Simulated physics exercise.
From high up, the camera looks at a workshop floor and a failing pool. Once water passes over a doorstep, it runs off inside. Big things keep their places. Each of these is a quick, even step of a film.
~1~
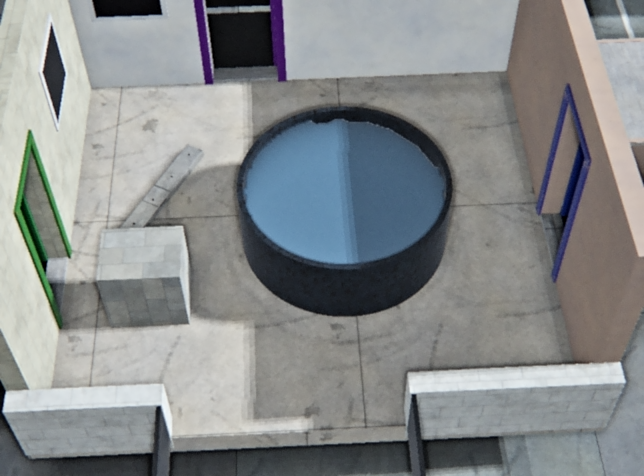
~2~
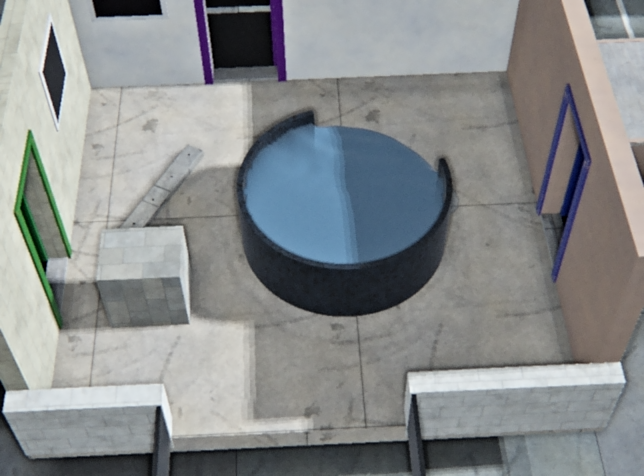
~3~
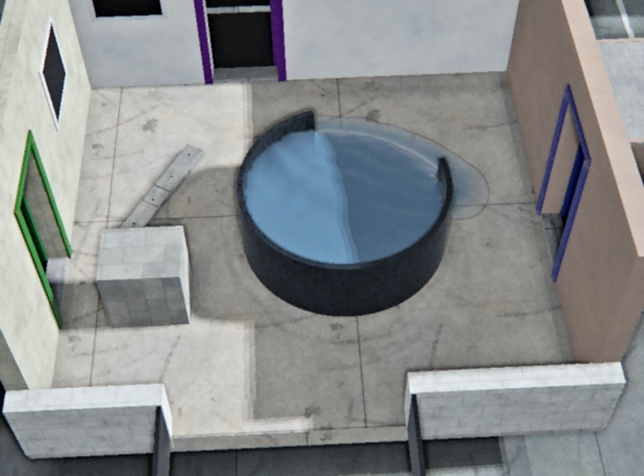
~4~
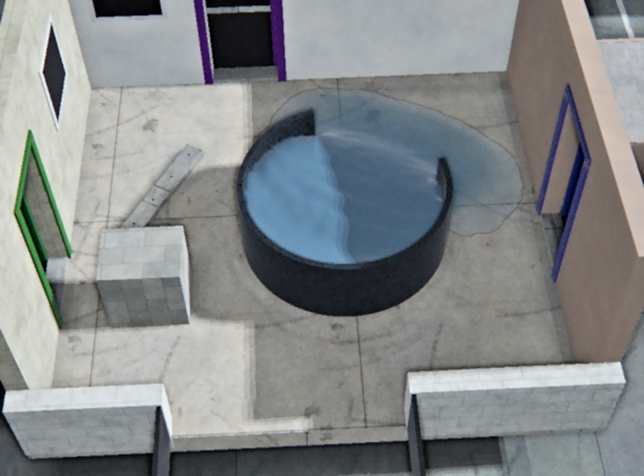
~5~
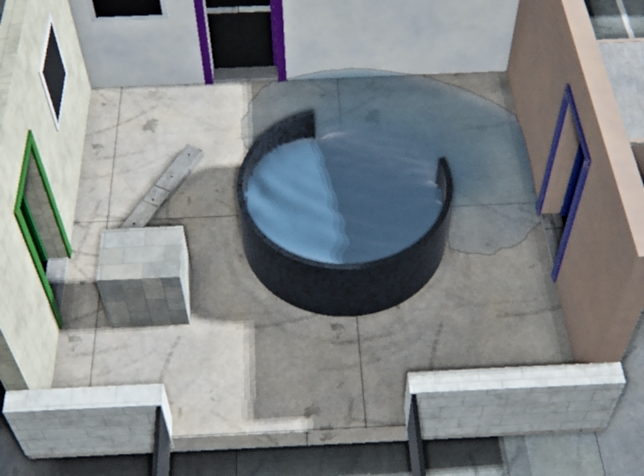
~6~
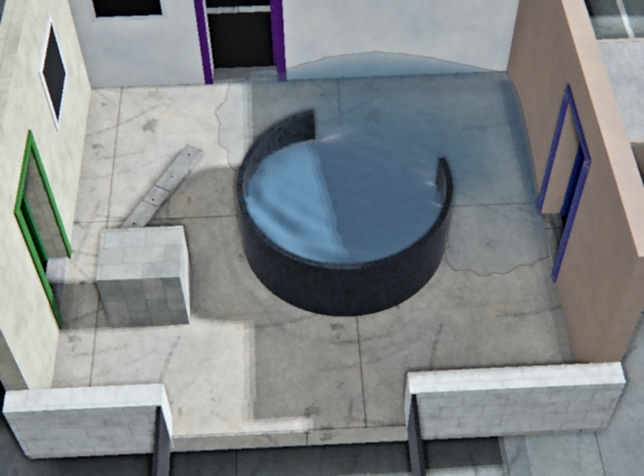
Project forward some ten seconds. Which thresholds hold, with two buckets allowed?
Outcome: The purple door will break the limit; the green door will break the limit; the blue door will break the limit.
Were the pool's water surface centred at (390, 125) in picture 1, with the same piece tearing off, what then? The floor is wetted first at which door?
That would be the one in purple, I say.
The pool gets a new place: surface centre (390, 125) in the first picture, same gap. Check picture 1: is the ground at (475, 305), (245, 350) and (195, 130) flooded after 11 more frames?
Soaked, bone-dry, soaked.
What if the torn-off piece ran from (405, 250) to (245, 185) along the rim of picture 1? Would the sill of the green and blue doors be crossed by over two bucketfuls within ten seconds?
As it turns out, the green one rises above while the blue one remains below.
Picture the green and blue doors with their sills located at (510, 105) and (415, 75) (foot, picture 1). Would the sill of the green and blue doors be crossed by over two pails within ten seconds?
Note: Green door breaks the limit; blue door breaks the limit.
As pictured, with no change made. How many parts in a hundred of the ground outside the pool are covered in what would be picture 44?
Roughly 100 %.
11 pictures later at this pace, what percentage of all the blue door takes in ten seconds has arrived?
Some 5 in a hundred.
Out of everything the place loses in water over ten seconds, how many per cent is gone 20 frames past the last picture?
I make it 10 per cent.
A moment on, water covers 30 % of the floor; the purple door under two buckets in, the green door not reached, the blue door under two buckets in.
Next, water covers 45 % of the floor; the purple door over two buckets in, the green door not reached, the blue door under two buckets in.
Then, water covers 75 % of the floor; the purple door over two buckets in, the green door wet at the sill, nothing in, the blue door over two buckets in.
Later, water covers 100 % of the floor; the purple door far over two buckets in, the green door over two buckets in, the blue door far over two buckets in.
In the end, water covers 95 % of the floor; the purple door far over two buckets in, the green door far over two buckets in, the blue door far over two buckets in.
